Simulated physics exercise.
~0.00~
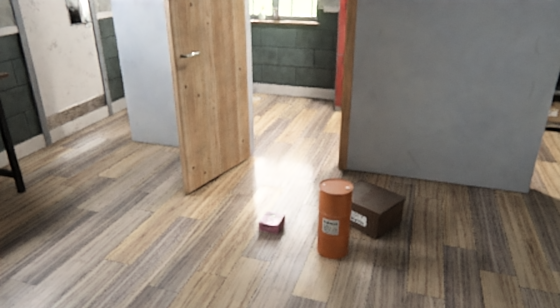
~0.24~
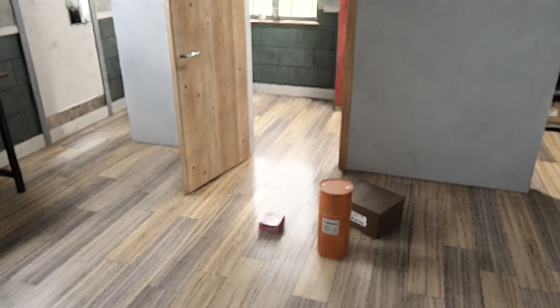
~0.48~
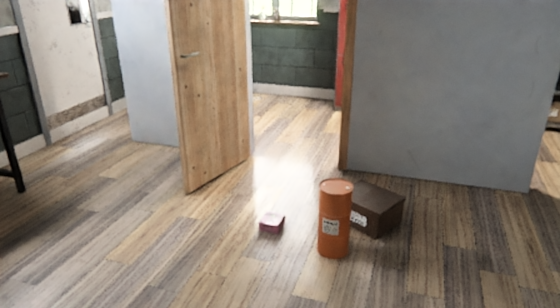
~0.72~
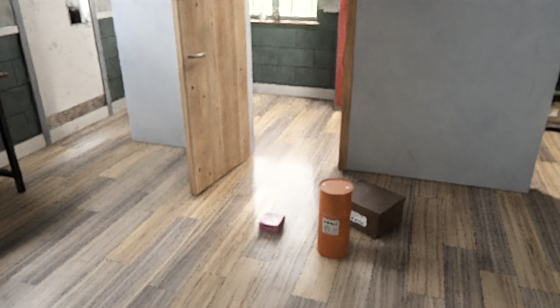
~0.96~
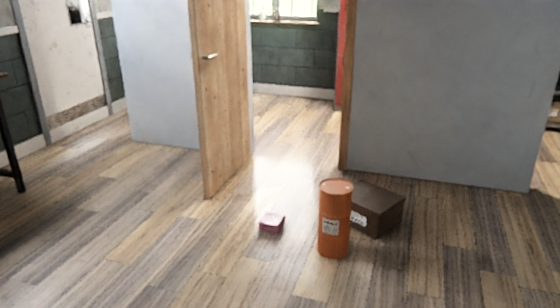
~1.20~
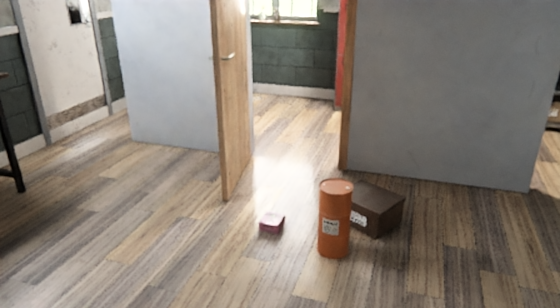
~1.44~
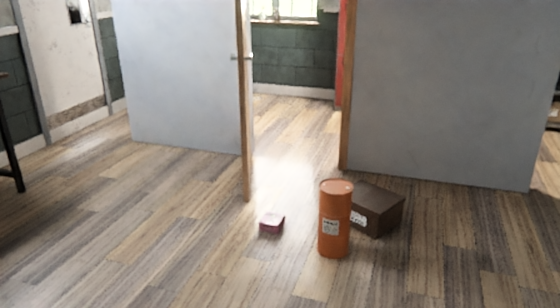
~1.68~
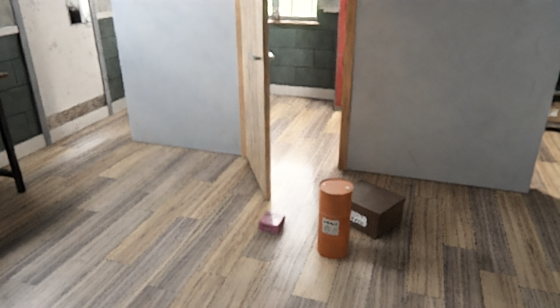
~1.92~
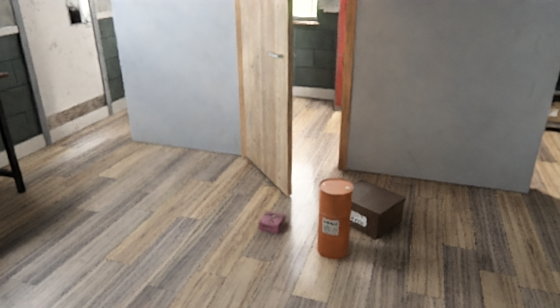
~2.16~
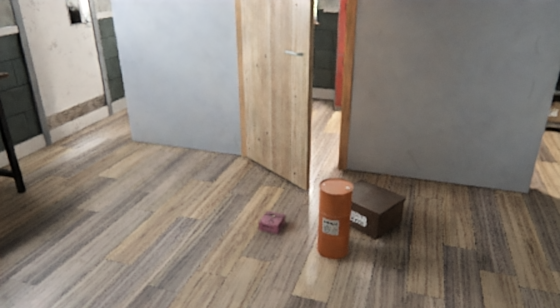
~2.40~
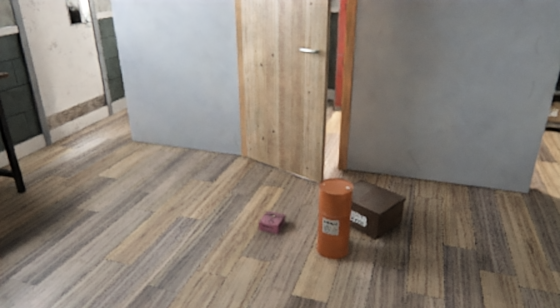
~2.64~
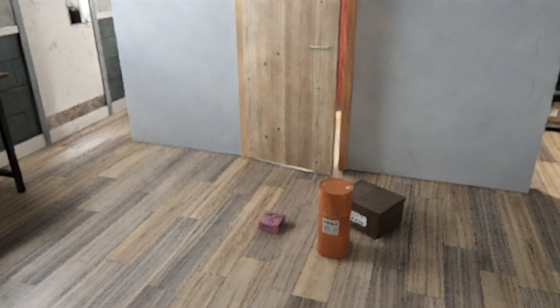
To begin with, a wooden door stands wide open in a grey wall, its handle side out to the left, with light shining on the plank floor. A small pink box, an orange canister and a dark brown box sit in front of the doorway. With nobody in sight, the door swings to the right, narrowing until it is seen almost edge-on. It keeps turning past the pink box without moving it, and the bright patch on the floor fades. Finally the door is nearly shut, with just a thin gap at its right edge, and all three objects remain where they were.
